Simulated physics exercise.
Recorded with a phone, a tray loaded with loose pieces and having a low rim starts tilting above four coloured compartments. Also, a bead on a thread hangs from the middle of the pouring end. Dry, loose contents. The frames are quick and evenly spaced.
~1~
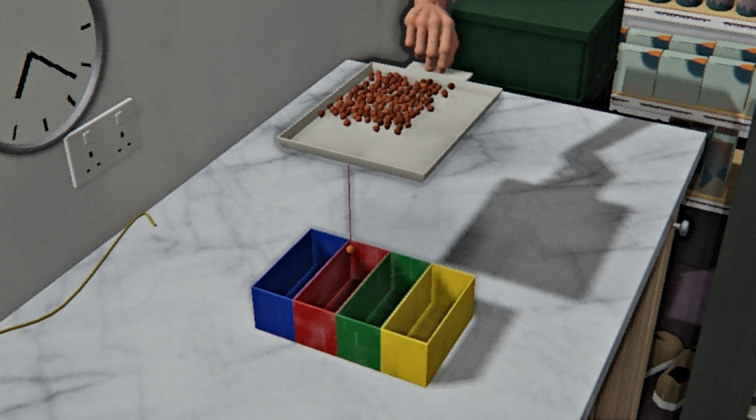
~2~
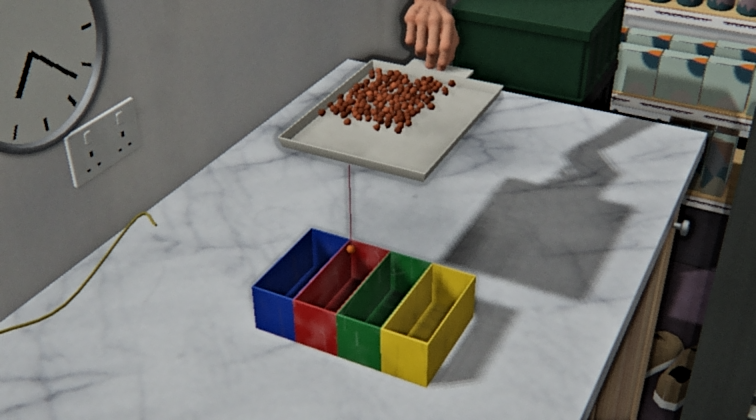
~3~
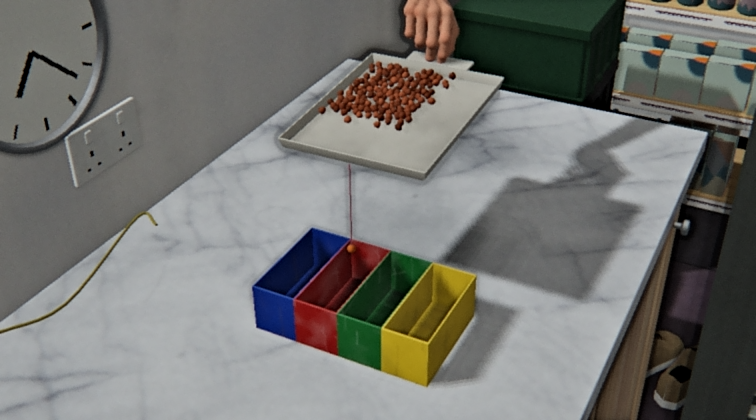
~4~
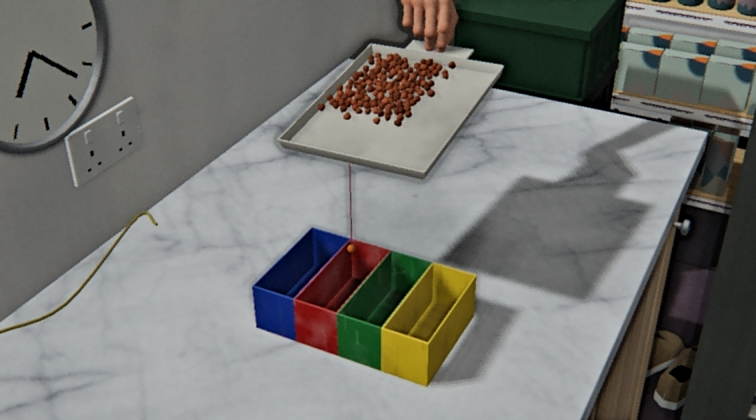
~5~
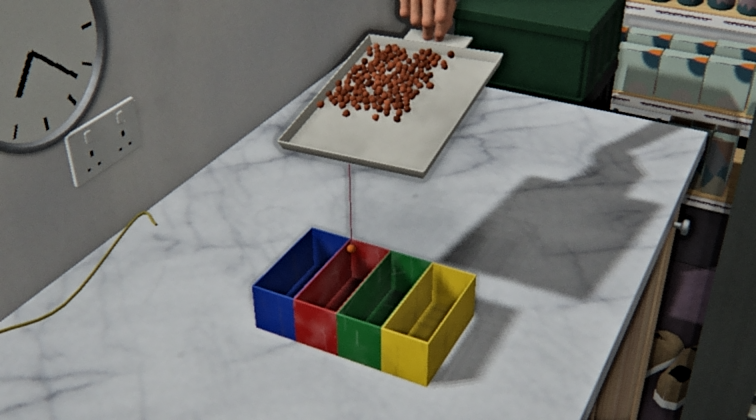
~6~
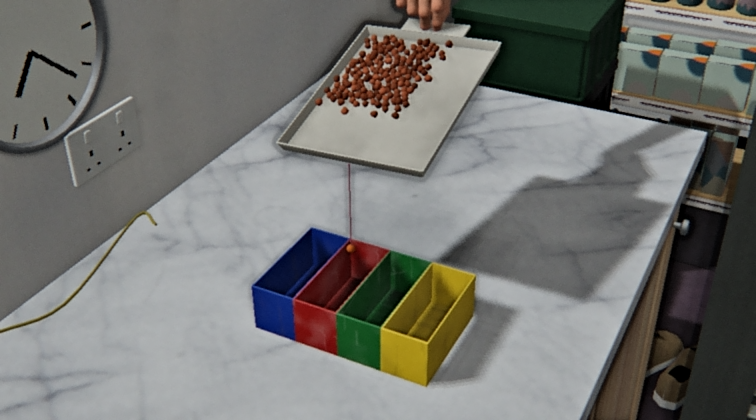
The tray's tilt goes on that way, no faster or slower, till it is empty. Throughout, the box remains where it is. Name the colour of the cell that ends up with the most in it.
Blue.
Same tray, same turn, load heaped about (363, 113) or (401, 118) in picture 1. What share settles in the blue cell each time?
You'd get near 40 percent first and near 40 percent next.
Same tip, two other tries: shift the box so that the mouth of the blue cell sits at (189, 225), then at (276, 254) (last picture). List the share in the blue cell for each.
Trial 1 about 0 %, trial 2 about 40 %.
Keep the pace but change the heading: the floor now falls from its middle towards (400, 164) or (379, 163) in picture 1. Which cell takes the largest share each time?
Try 1 - that green cell. Try 2 - the green one.
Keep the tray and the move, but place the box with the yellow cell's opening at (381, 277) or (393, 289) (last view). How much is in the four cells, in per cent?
The first comes to 90 percent and the second to 100 percent.
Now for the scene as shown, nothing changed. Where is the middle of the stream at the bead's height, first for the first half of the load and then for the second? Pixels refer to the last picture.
Near (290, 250) to start, and near (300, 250) afterwards.
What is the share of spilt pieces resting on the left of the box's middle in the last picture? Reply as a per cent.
I make it about 100 percent or so.
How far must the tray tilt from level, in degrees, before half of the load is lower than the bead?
110° or so.
Shortly afterwards, tray tipped steeply; the bulk on the tray; only a few in the blue cell; a little falling or outside the box.
Next, tray tipped right over; the bulk on the tray; a little in the blue cell; only a few in the red cell; only a few in the green cell; a little falling or outside the box.
Some moments later, tray tipped past a quarter turn; near half in the blue cell; a little in the red cell; only a few in the green cell; only a few in the yellow cell; near a quarter falling or outside the box.
In the end, tray tipped past a quarter turn; near half in the blue cell; a little in the red cell; only a few in the green cell; only a few in the yellow cell; near a quarter outside the box.
